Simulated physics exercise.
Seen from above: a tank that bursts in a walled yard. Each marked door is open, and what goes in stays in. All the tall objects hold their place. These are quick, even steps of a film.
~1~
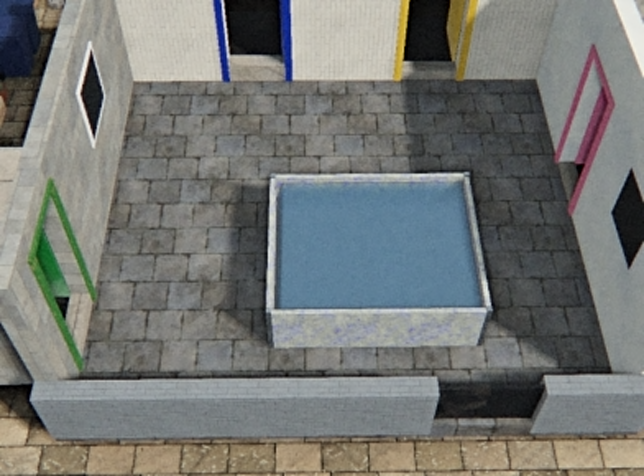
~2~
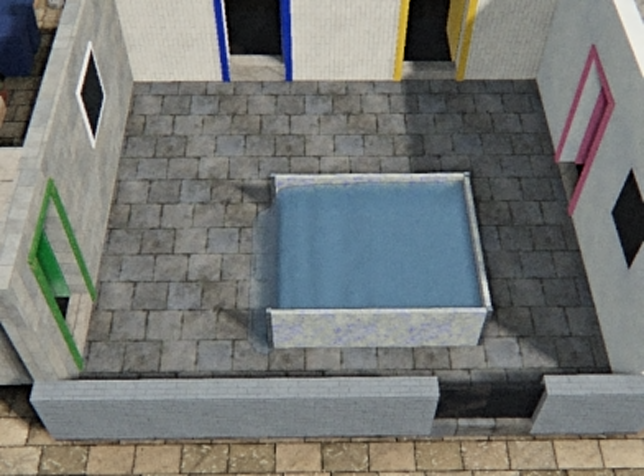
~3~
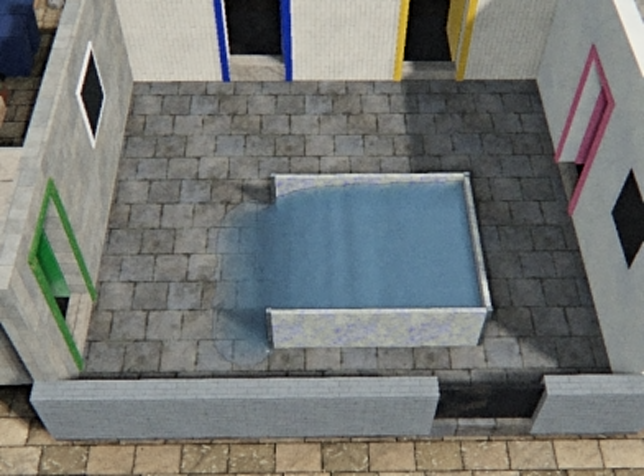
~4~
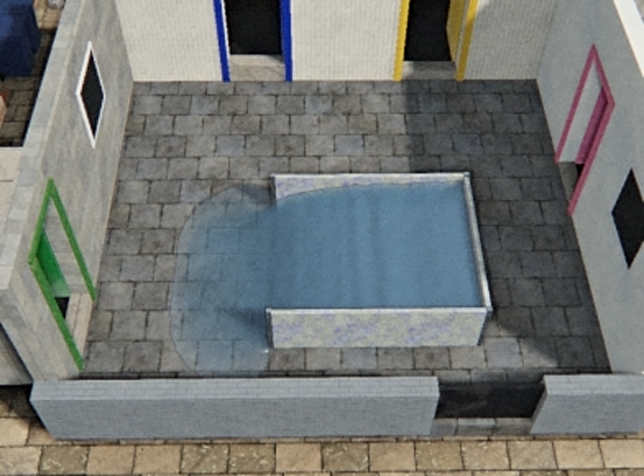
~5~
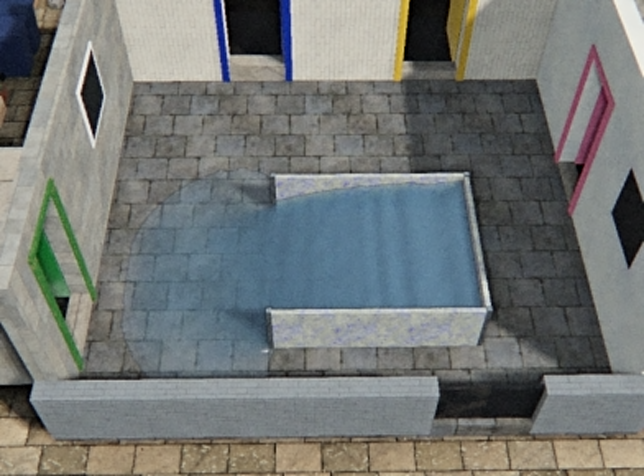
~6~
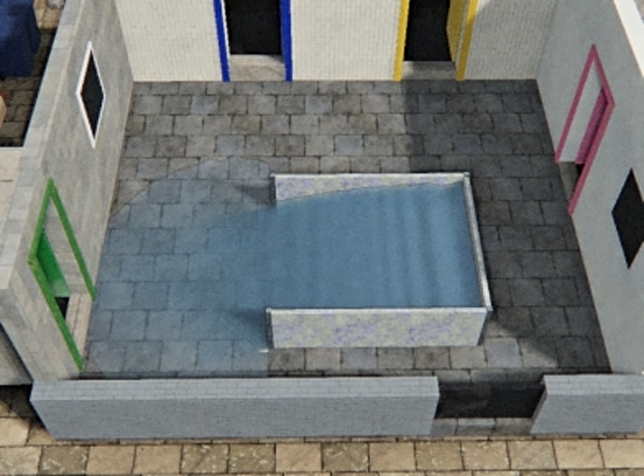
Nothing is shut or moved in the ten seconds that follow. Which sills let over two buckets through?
In the end: The pink door floods; the yellow door holds within the limit; the green door floods; the blue door holds within the limit.
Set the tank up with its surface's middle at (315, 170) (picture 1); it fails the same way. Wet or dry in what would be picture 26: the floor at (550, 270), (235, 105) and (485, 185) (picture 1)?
In turn: Dry, covered, no water.
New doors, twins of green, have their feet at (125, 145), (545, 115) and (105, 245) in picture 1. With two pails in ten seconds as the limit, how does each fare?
One after the other: Is under, stays under, is over.
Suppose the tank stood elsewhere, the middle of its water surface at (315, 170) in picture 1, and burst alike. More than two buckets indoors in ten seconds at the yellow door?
Yellow door stays under.
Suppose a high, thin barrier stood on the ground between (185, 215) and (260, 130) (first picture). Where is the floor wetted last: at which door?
It is the pink-painted one.
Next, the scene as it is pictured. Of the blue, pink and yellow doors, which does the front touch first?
That is the blue door.
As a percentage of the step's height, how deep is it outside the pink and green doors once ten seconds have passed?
In turn 280 and 40 per cent.
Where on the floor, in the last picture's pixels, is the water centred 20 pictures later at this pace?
At about (227, 252).
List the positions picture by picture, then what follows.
In the first frame, still water in the tank at (374, 243).
In the second frame, the front is at (263, 347), out from the gap at (275, 266).
In the third frame, water pours out at (275, 266) and has run to (234, 356).
In the fourth frame, water pours out at (275, 268) and has run to (204, 369).
In the fifth frame, water pours out at (275, 268) and has run to (154, 374).
In the sixth frame, water pours out at (275, 268) and has run to (88, 332).
A moment on, water covers 30 % of the floor; the pink door not reached, the yellow door not reached, the green door over two buckets in, the blue door not reached.
Next, water covers 35 % of the floor; the pink door not reached, the yellow door not reached, the green door far over two buckets in, the blue door not reached.
Then, water covers 50 % of the floor; the pink door not reached, the yellow door not reached, the green door far over two buckets in, the blue door wet at the sill, nothing in.
Later, water covers 95 % of the floor; the pink door under two buckets in, the yellow door wet at the sill, nothing in, the green door far over two buckets in, the blue door wet at the sill, nothing in.
In the end, water covers 100 % of the floor; the pink door far over two buckets in, the yellow door wet at the sill, nothing in, the green door far over two buckets in, the blue door wet at the sill, nothing in.
